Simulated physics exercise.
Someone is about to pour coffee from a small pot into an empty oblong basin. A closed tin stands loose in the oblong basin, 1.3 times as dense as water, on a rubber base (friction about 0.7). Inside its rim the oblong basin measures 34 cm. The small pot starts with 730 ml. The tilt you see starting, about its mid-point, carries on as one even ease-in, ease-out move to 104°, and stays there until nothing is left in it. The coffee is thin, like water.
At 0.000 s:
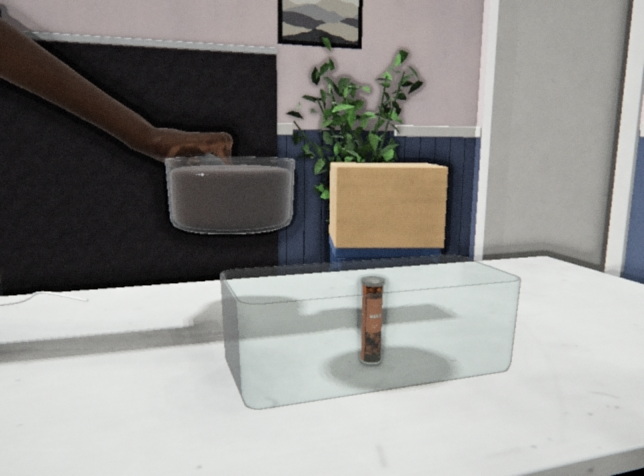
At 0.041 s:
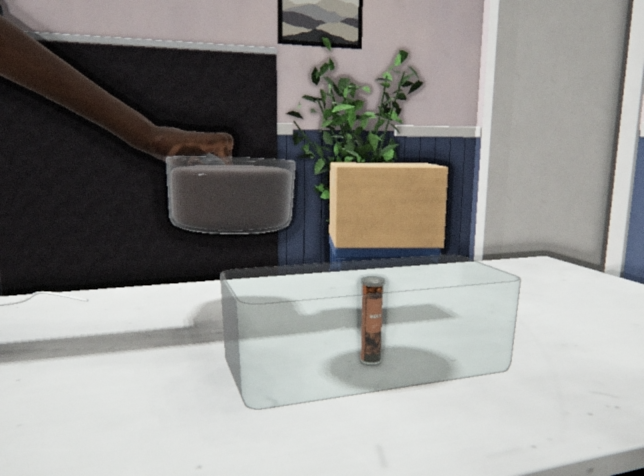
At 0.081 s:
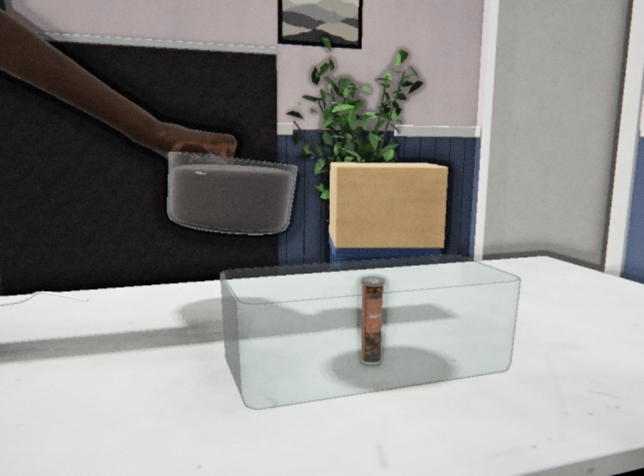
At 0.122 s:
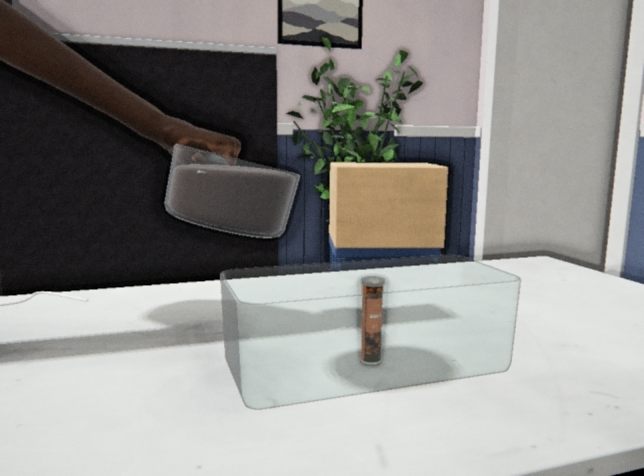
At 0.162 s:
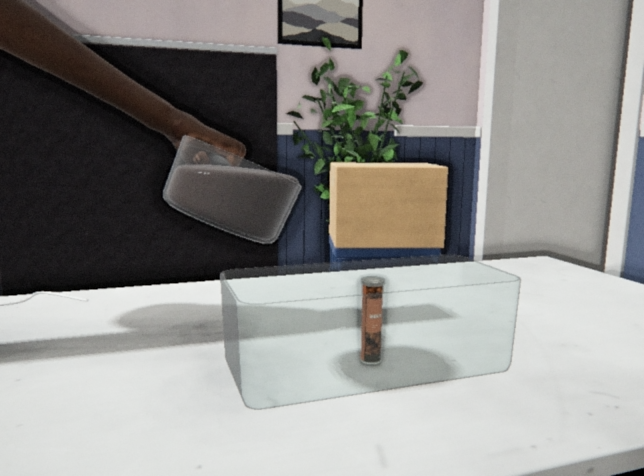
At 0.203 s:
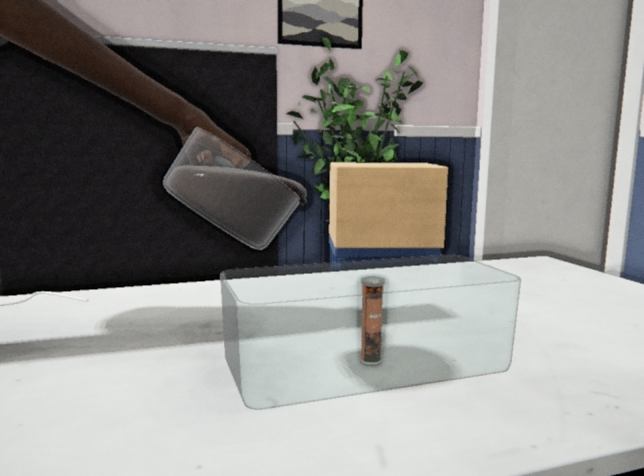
In this clip, a hand at the left holds a small pot of dark liquid level above a white table, then tilts it steadily down to the right, while a small tin stands still in a clear oblong basin.
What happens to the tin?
It remains upright.
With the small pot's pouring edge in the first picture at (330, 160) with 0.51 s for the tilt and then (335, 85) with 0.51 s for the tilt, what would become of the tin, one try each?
First it goes over; then it topples.
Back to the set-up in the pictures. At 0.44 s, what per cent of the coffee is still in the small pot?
Near 22 in a hundred.
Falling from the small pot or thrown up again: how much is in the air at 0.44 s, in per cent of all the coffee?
Near 32 in a hundred.
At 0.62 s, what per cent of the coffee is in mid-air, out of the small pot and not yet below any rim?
About 3 per cent.
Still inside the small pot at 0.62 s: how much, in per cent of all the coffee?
Some 5 per cent.
Then, 0.44 s in, the tilt is 100° and 23 per cent is still to pour; the tin stands where it began.
Then, 0.62 s in, the tilt is 104° and 5 per cent is still to pour; the tin stands where it began.
Then, 0.81 s in, the tilt is 104° and 1 per cent is still to pour; the tin stands where it began.
Then, 1.01 s in, the tilt is 104° and 0 per cent is still to pour; the tin stands where it began.
Finally, the tin stands where it began.
